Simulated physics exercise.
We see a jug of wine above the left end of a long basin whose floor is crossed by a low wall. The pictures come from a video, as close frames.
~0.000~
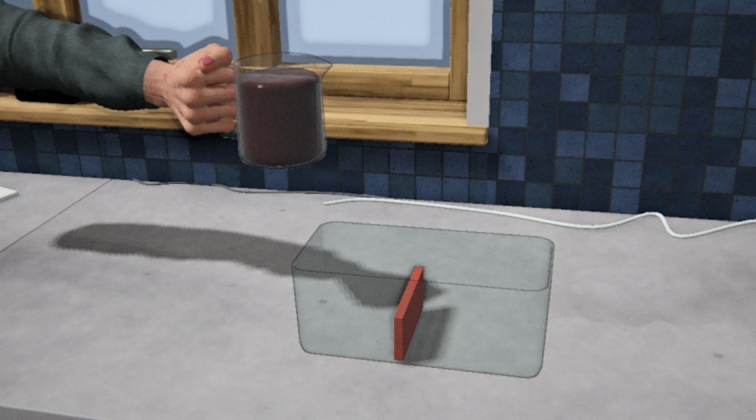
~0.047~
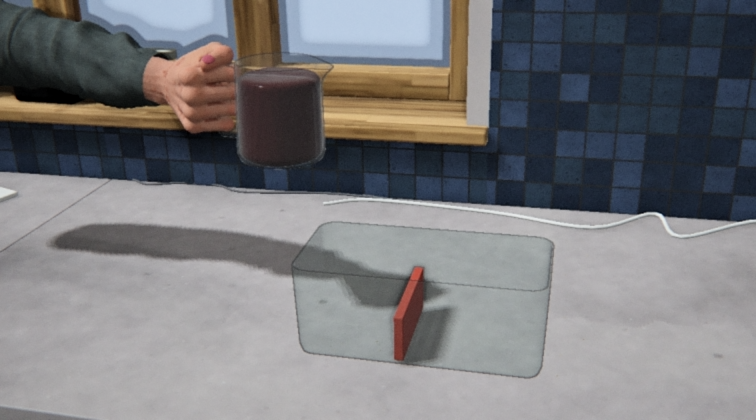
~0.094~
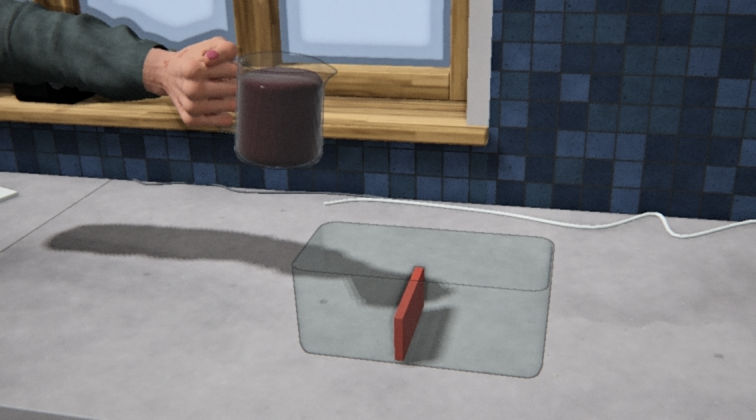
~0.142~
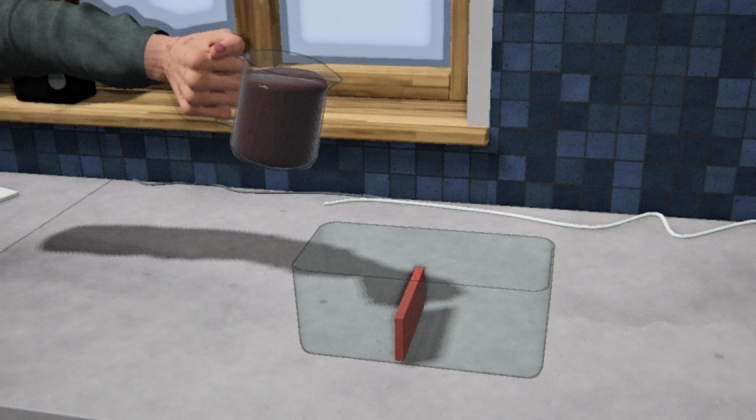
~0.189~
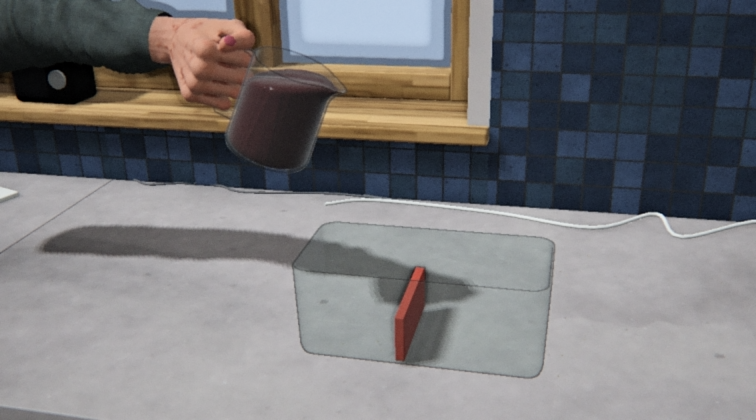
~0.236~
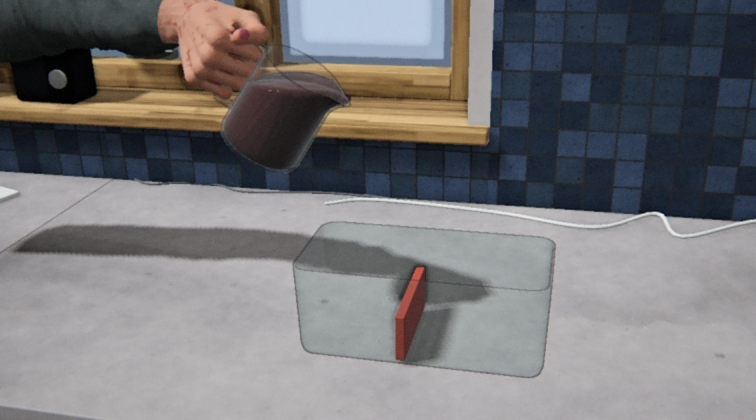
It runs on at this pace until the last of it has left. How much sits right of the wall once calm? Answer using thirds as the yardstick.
Under a third of it.
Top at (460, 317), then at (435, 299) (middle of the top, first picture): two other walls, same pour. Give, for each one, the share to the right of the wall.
Near 15 % and 5 %.
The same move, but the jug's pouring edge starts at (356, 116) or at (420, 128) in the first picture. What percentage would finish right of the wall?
30 and 95 per cent.
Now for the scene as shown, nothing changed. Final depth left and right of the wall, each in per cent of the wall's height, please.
The left side sits at 60 per cent and the right side at 10.
A moment on, the jug is tipped on its side and 58 per cent is still to pour, 6 is left of the wall and 5 right of it.
Next, the jug is tipped right over and 16 per cent is still to pour, 50 is left of the wall and 13 right of it.
Then the jug is tipped right over and 3 per cent is still to pour, 68 is left of the wall and 15 right of it.
Later the jug is tipped right over and 0 per cent is still to pour, 78 is left of the wall and 16 right of it.
Finally, 79 per cent lies left of the wall, 16 right of it and 6 outside.
